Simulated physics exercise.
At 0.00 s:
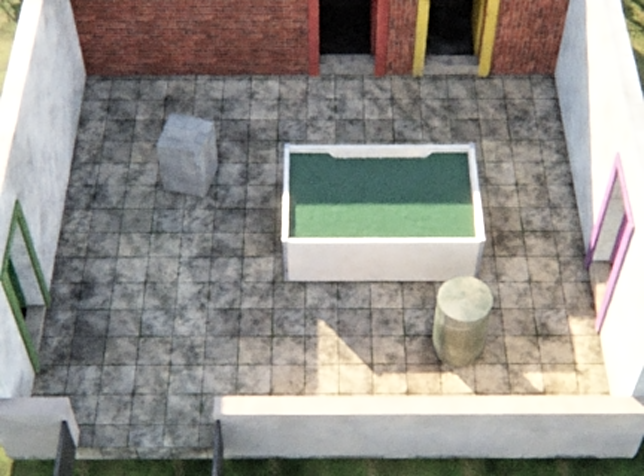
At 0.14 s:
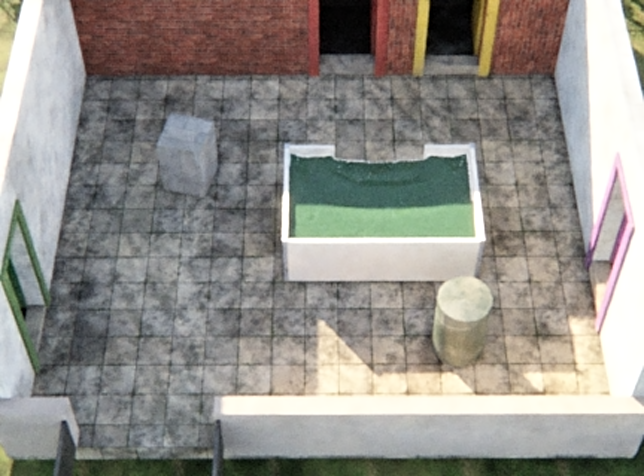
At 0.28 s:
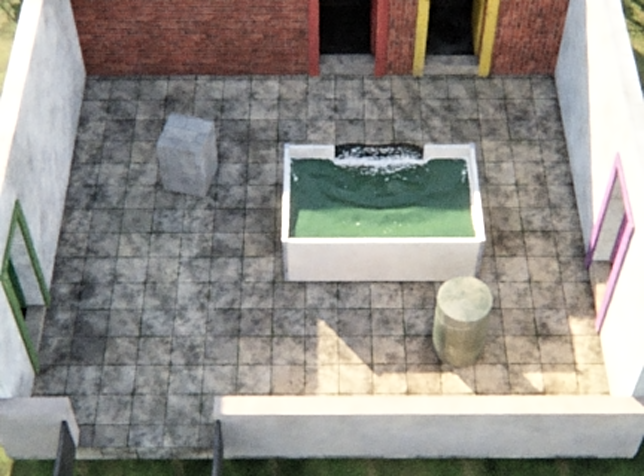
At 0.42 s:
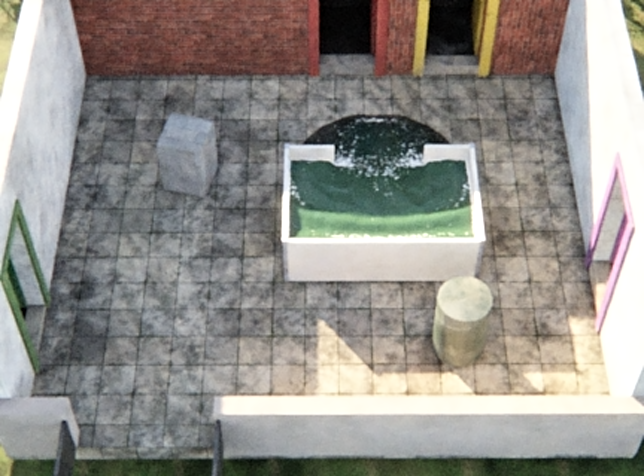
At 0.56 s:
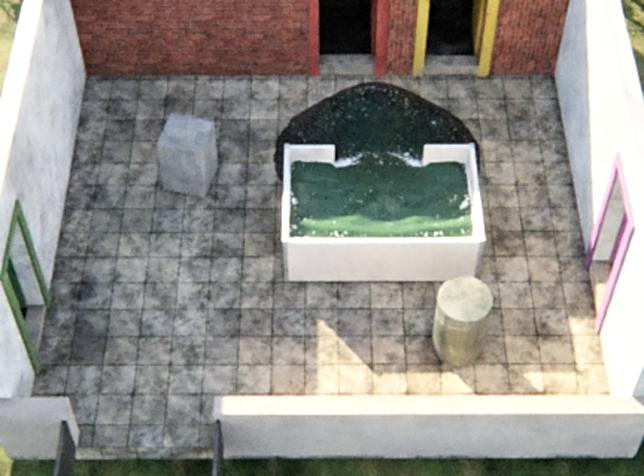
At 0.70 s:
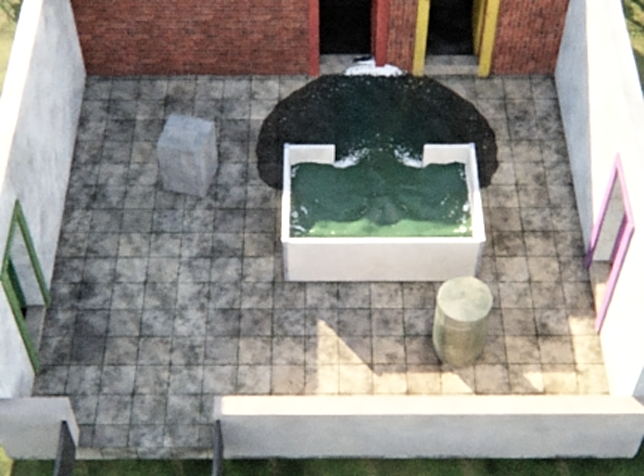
White water tank in a walled court opening at its far side, green water pouring out and spreading across the grey tiles.
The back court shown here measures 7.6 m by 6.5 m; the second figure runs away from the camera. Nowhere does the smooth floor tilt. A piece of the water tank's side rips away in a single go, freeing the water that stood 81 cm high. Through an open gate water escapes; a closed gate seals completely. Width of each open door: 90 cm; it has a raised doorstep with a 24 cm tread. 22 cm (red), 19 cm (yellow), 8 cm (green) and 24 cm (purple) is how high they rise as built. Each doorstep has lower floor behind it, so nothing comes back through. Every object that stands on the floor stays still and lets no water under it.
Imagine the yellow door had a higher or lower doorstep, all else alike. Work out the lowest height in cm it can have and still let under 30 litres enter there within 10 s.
The lowest such height is roughly 26 cm.
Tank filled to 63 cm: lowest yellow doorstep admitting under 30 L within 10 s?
I'd say close to 19 cm.
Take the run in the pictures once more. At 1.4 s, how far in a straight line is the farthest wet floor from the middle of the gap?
It gets close to 3.6 metres out.
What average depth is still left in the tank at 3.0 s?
Close to 30 cm deep on average.
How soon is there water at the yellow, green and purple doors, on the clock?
The yellow door at 0.8 seconds, the green door at 4.5 seconds, the purple door at 3.4 seconds.
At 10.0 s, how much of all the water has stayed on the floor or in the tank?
Remaining share: Around 86 %.
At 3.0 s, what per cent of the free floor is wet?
Approximately 40 % of it.
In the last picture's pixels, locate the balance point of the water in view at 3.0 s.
My guess is close to (367, 155).
After 1.4 s water covers 20 % of the floor, deepest (46 cm) near (364, 75); 32 cm at the yellow door, 10 litres in over its 19 cm doorstep.
After 3.0 s water covers 40 % of the floor, deepest (32 cm) near (553, 74); 22 cm at the yellow door, 77 litres in over its 19 cm doorstep.
After 10.0 s water covers 100 % of the floor, deepest (12 cm) near (489, 429); 8 cm at the yellow door, 84 litres in over its 19 cm doorstep.
At the yellow door as built, the water arrived by 0.8 s and peaked near 33 cm at 1.6 s.
Run again over the same 10 s with other heights there, 50 litres in over 22.5 cm, 10 litres over 30.5 cm. The limit of 30 litres is kept from about 26 cm up.
